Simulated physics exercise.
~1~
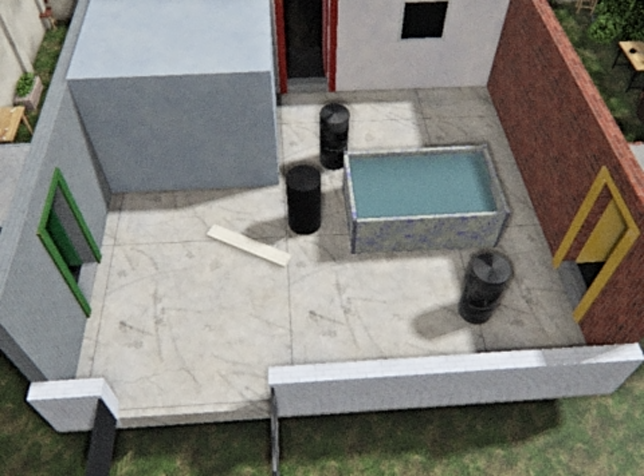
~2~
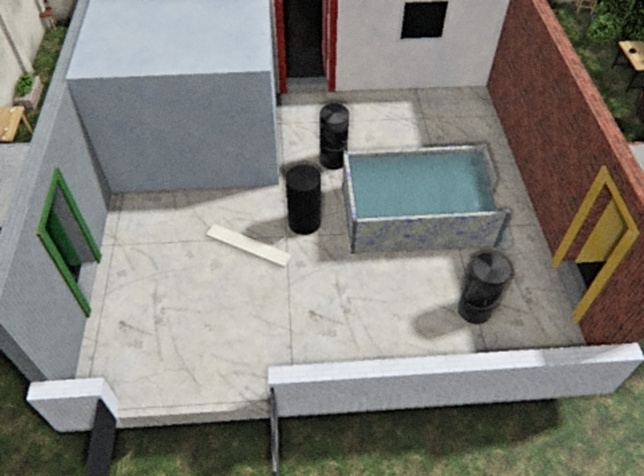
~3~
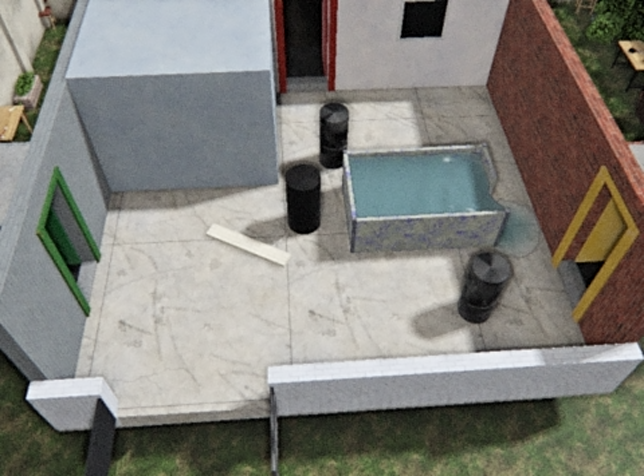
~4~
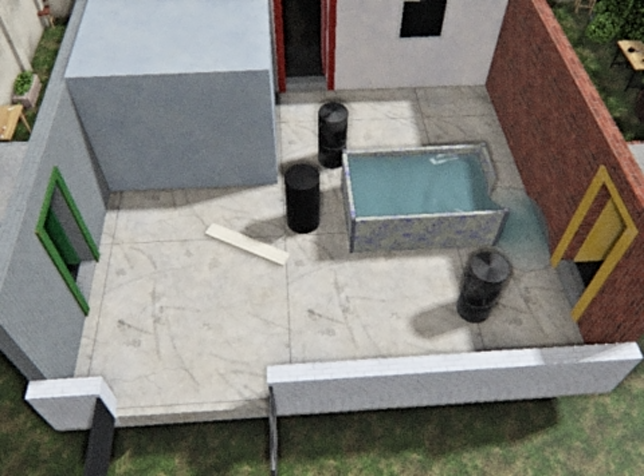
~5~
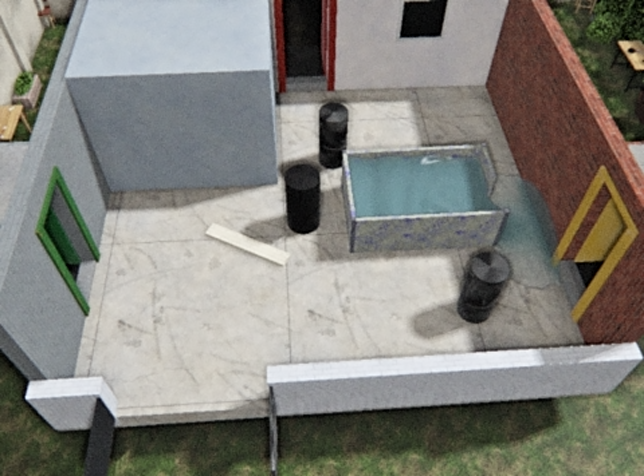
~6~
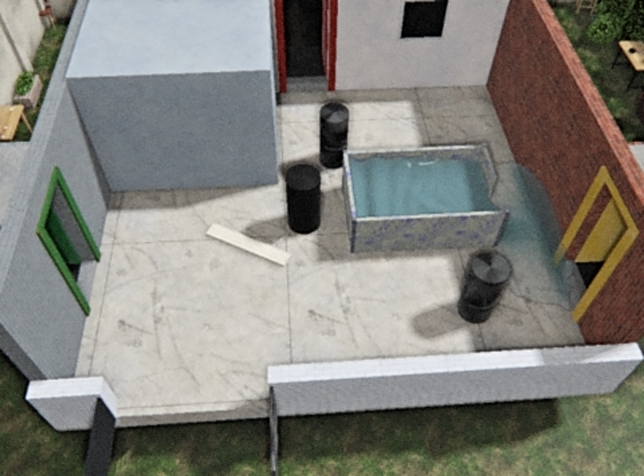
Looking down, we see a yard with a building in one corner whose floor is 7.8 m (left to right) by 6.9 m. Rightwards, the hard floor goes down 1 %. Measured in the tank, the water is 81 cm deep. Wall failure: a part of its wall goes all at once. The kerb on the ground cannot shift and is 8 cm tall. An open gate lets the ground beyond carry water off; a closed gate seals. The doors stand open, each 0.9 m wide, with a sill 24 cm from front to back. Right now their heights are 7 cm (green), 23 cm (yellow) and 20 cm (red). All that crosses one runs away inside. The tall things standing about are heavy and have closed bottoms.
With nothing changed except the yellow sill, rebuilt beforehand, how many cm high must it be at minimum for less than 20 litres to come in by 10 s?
At least 16 cm or so.
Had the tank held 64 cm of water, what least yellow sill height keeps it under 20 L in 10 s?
Then around 11.5 centimetres.
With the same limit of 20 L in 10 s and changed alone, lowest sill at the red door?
The red one would have to be about 7.0 cm high.
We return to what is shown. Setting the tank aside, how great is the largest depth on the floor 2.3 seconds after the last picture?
36 cm.
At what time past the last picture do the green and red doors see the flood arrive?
Green: 4.5 s, red: 2.4 s.
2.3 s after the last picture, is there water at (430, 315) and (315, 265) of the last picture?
Awash, untouched.
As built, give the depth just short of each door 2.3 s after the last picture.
In cm: Green 0, yellow 15, red 1.
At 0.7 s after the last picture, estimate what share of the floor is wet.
I'd say near 15 percent.
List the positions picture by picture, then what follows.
The first picture shows the tank at (423, 185) is whole and still, 81 cm deep; the yellow door at (587, 255) is dry.
In the second picture, the gap is at (492, 215), the front 0.3 m out at (508, 236); the back of the tank holds 81 cm.
In the third picture, the gap is at (491, 217), the front 0.9 m out at (536, 229); the back of the tank holds 81 cm.
In the fourth picture, the front is at (549, 258), 1.0 m from the gap at (489, 217); 1.4 m2 of floor is wet, 81 cm left at the back.
In the fifth picture, water pours out at (490, 217) and has run 1.3 m, to (558, 282); about 10 cm deep outside, 80 cm at the back.
In the sixth picture, water pours out at (490, 217) and has run 1.6 m, to (568, 306); about 9 cm deep outside, 73 cm at the back; water is at the yellow door at (587, 255).
Then, 0.7 s after the last picture water covers 15 % of the floor, deepest (58 cm) near (527, 225); 22 cm at the yellow door, 2 litres in over its 23 cm sill.
Then, 2.3 s after the last picture water covers 40 % of the floor, deepest (36 cm) near (530, 232); 15 cm at the yellow door, 5 litres in over its 23 cm sill.
Then, 9.3 s after the last picture water covers 95 % of the floor, deepest (14 cm) near (530, 232); 6 cm at the yellow door, 5 litres in over its 23 cm sill.
At the yellow door as built, the water peaked near 24 cm, by the last picture.
With a sill of 14 cm, 29 litres would have come in within the 10 s; with 19 cm, 9 litres. So under 20 litres takes about 16 cm.
